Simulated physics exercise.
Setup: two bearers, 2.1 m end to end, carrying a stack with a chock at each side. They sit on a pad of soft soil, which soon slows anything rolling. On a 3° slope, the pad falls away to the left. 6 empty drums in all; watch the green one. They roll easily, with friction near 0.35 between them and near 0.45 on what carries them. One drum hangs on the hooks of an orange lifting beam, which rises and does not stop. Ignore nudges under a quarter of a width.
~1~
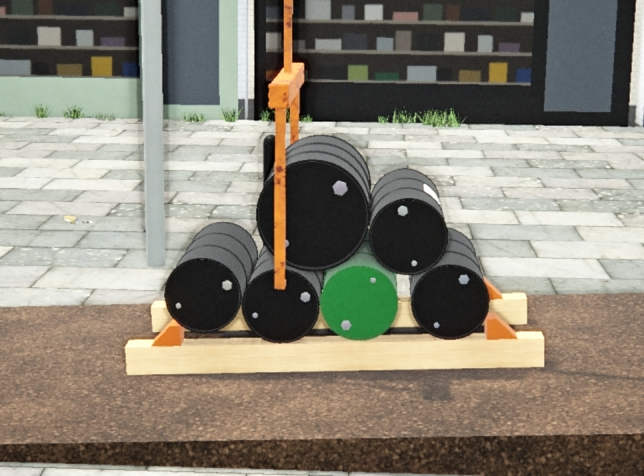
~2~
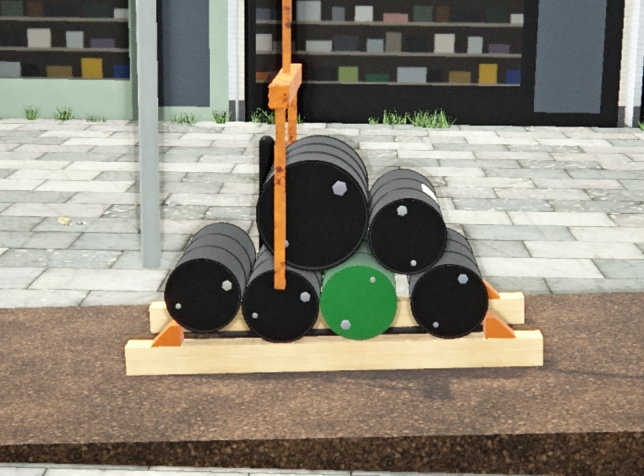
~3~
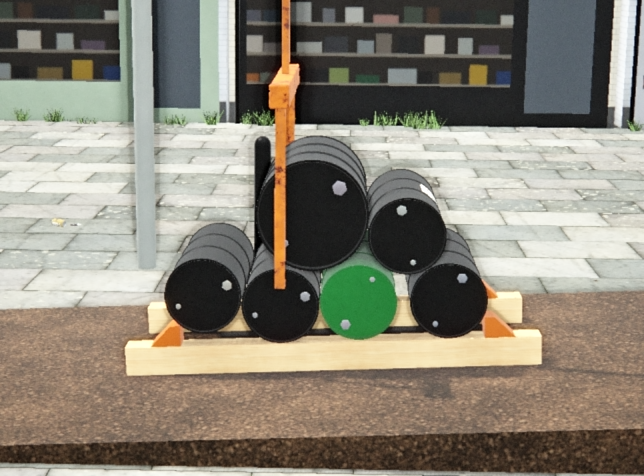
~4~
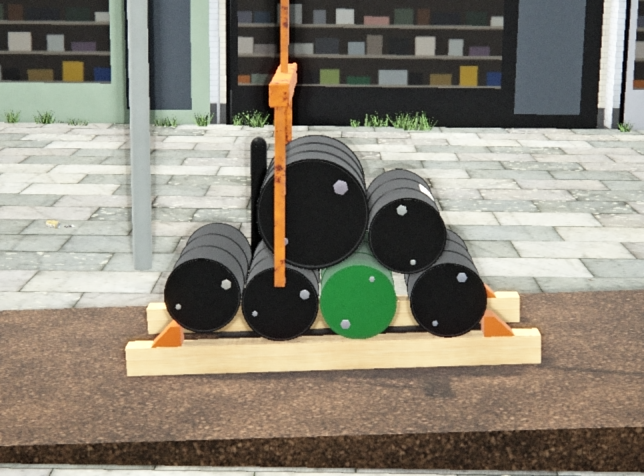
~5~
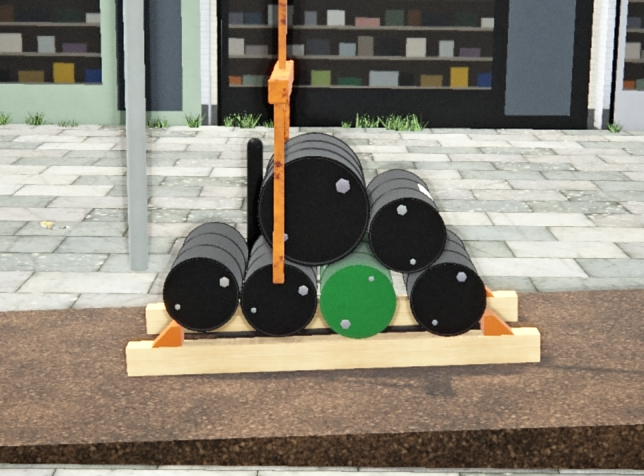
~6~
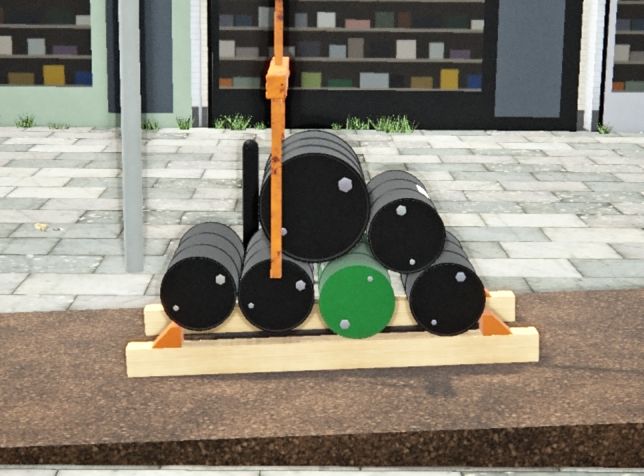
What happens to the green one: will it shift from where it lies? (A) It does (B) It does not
(A) It does.
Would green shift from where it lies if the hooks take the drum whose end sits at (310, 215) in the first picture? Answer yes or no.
If so, green does not.
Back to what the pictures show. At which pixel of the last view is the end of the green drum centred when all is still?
Roughly (317, 305).
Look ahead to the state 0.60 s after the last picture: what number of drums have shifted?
At that instant the count is 1.
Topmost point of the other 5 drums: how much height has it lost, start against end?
About 30 cm lower.
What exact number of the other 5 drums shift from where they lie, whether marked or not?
Tally at the end: 4.
Another 0.3 s on from the last picture, green is 2 cm further left; 1 of the other 5 has shifted.
Another 0.6 s on from the last picture, green is 5 cm further left; 1 of the other 5 has shifted.
Another 0.9 s on from the last picture, green is 13 cm further left; 4 of the other 5 have shifted.
In the end (2.6 s after the last picture), green is 21 cm further left; 4 of the other 5 have shifted.
